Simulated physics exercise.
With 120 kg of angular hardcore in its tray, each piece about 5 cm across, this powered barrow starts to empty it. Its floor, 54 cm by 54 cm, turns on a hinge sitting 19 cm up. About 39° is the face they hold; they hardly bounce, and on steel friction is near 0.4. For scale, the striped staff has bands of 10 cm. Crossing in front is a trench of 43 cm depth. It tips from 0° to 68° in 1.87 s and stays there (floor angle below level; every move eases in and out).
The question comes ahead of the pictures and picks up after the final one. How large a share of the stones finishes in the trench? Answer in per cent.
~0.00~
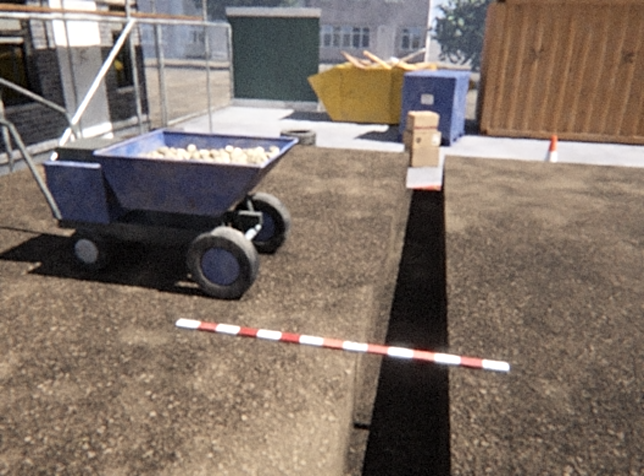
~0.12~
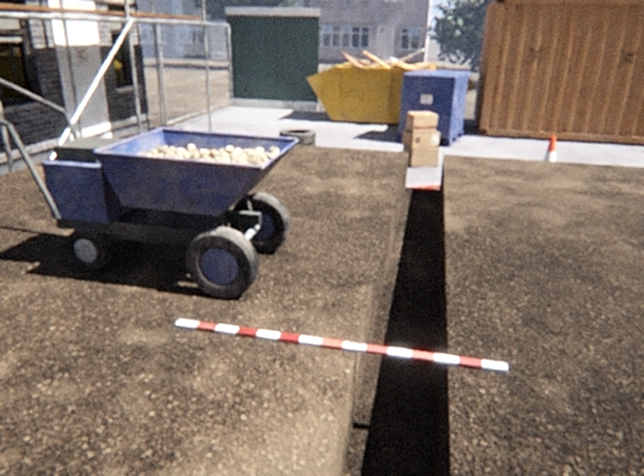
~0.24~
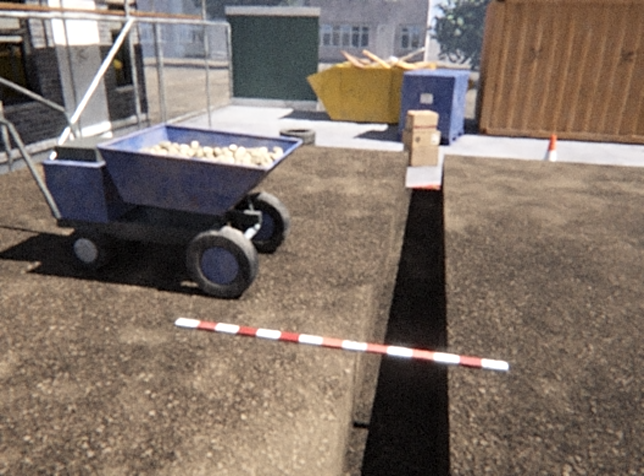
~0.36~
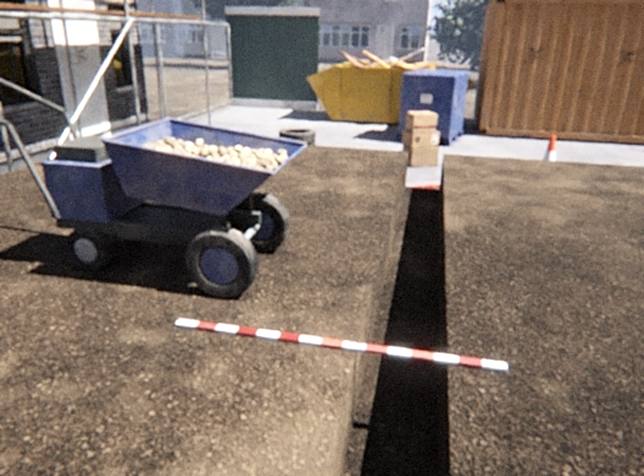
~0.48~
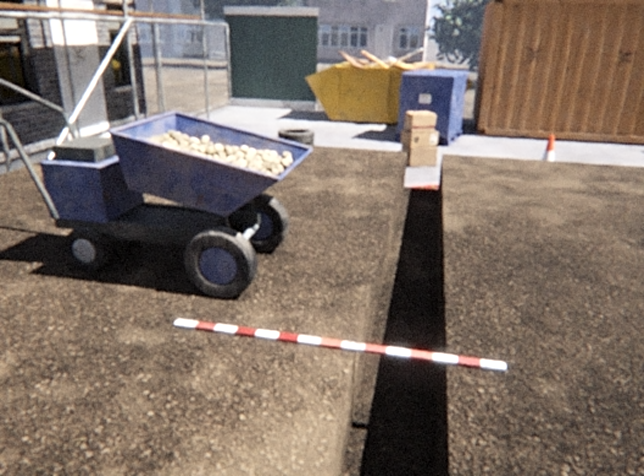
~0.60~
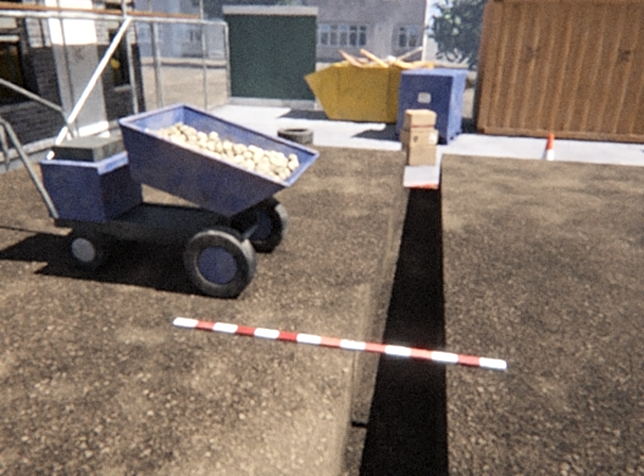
A share of about 59 per cent.
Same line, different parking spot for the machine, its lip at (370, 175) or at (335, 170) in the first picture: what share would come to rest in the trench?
I'd expect some 35 per cent, then some 85.
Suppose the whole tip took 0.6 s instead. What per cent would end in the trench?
About 70%.
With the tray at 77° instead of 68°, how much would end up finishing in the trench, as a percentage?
With that change, near 50 per cent.
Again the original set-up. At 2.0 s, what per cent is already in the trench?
By that point it's something like 10 in a hundred.
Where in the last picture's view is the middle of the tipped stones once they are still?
Their centre sits close to (389, 340).
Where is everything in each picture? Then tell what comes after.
The tray is at 0°, its lip at (261, 167); the top of the load is at (237, 154), in the first picture.
Lip at (262, 167), floor tilted 1°, highest stones at (237, 153); the stones move at 0.1 m/s on average, in the second picture.
The tray is at 3°, its lip at (266, 169); the top of the load is at (204, 150); the stones move at 0.2 m/s on average, in the third picture.
The tray is at 7°, its lip at (272, 173); the top of the load is at (183, 145); the stones move at 0.3 m/s on average, in the fourth picture.
Lip at (279, 179), floor tilted 11°, highest stones at (179, 138); the stones move at 0.4 m/s on average, in the fifth picture.
The tray is at 17°, its lip at (288, 186); the top of the load is at (182, 131); the stones move at 0.4 m/s on average, in the sixth picture.
After 1.4 s the floor is at 57°; 100 % in the tray; the foremost stones are at (330, 238).
After 2.0 s the floor is at 68°; 76 % in the tray, 16 % short of the trench, 8 % in the trench; the foremost stones are at (407, 332).
After 2.3 s the floor is at 68°; 44 % in the tray, 21 % short of the trench, 34 % in the trench; the foremost stones are at (433, 349).
After 4.3 s the floor is at 68°; 13 % in the tray, 28 % short of the trench, 59 % in the trench; the foremost stones are at (435, 340).
